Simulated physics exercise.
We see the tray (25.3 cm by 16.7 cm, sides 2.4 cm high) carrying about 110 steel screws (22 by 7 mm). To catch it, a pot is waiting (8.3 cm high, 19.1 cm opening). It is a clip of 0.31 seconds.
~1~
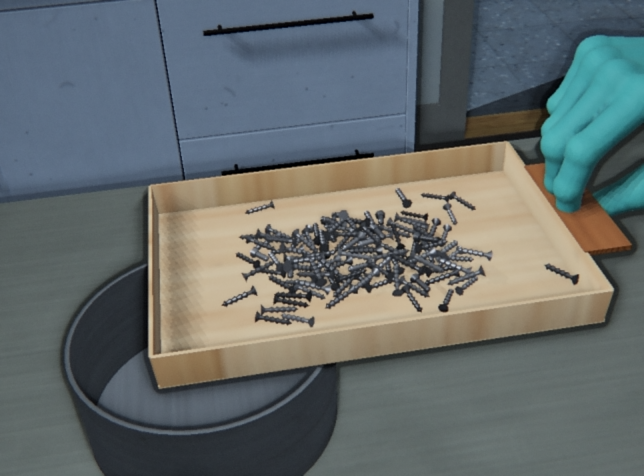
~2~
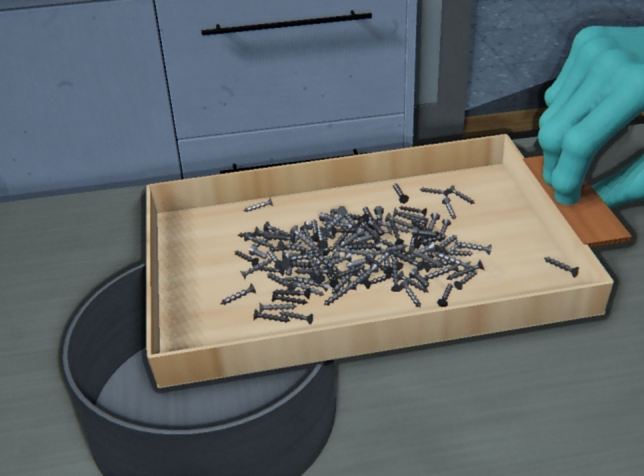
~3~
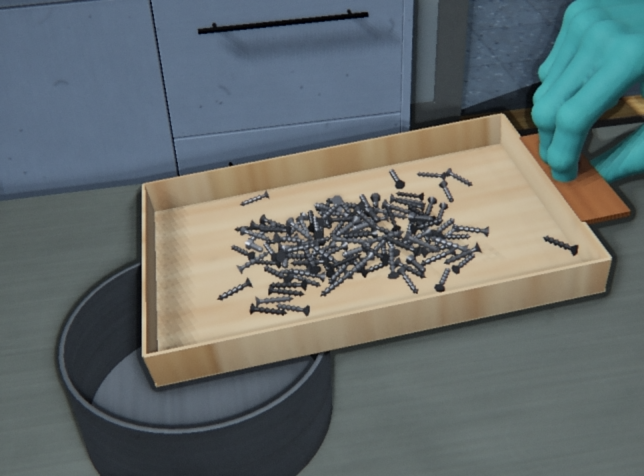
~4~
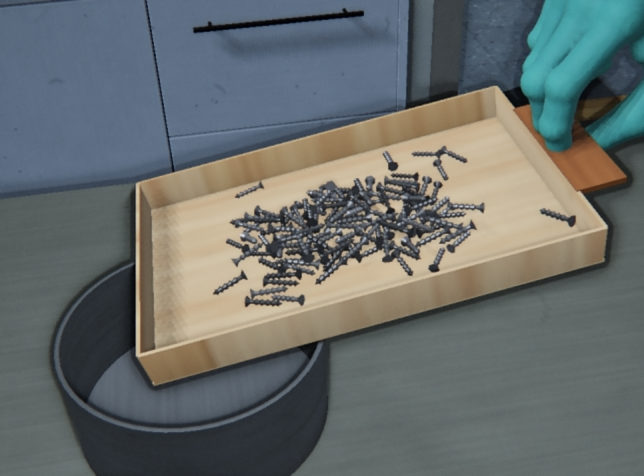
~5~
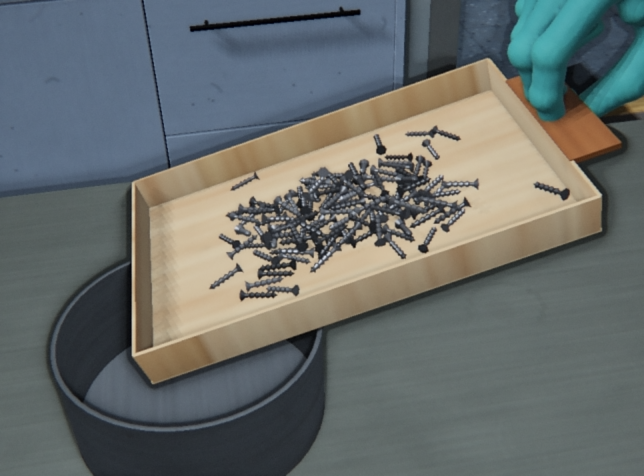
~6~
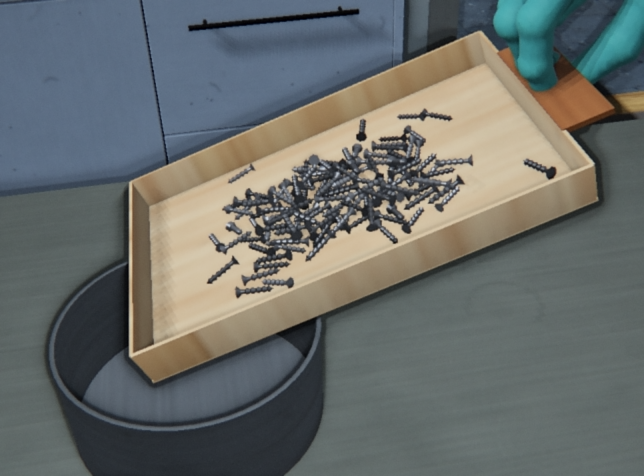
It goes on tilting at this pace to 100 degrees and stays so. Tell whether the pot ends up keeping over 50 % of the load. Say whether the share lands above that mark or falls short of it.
The share lands above the mark.
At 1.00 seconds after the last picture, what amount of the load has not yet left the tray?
Some 85 percent.
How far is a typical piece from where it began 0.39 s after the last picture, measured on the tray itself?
10 cm.
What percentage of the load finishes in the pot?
It comes to roughly 70 per cent.
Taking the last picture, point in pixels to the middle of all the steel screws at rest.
Roughly at pixel (133, 449).
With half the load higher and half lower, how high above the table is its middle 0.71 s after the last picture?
Median height: Approx. 20 cm.
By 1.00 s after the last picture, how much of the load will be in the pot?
Around 15 percent at that point.
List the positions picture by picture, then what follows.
In the first picture, tray at (389, 325); tilt 0 degrees; leading edge at (150, 260); middle of the load at (356, 256); pot at (201, 329).
In the second picture, tray at (387, 321); tilt 1 degrees; leading edge at (149, 259); middle of the load at (355, 252).
In the third picture, tray at (382, 309); tilt 5 degrees; low side left; leading edge at (144, 259); middle of the load at (359, 235).
In the fourth picture, tray at (374, 294); tilt 10 degrees; low side left; leading edge at (138, 258); middle of the load at (353, 220).
In the fifth picture, tray at (366, 279); tilt 14 degrees; low side left; leading edge at (133, 257); middle of the load at (347, 205).
In the sixth picture, tray at (358, 265); tilt 19 degrees; low side left; leading edge at (131, 257); middle of the load at (340, 191); pot at (187, 325).
Then, 0.39 s after the last picture, tilt 48 degrees; tray 100 %; middle of all pieces on or above the table near (175, 238).
Then, 0.71 s after the last picture, tilt 73 degrees; tray 90 %, pot 5 %, in the air 5 %; middle of all pieces on or above the table near (144, 263).
Then, 1.00 s after the last picture, tilt 94 degrees; tray 85 %, pot 15 %; middle of all pieces on or above the table near (137, 286).
Then, 1.28 s after the last picture, tilt 100 degrees; tray 30 %, outside 10 %, pot 40 %, in the air 20 %; middle of all pieces on or above the table near (121, 375).
In the end, outside 30 %, pot 70 %.
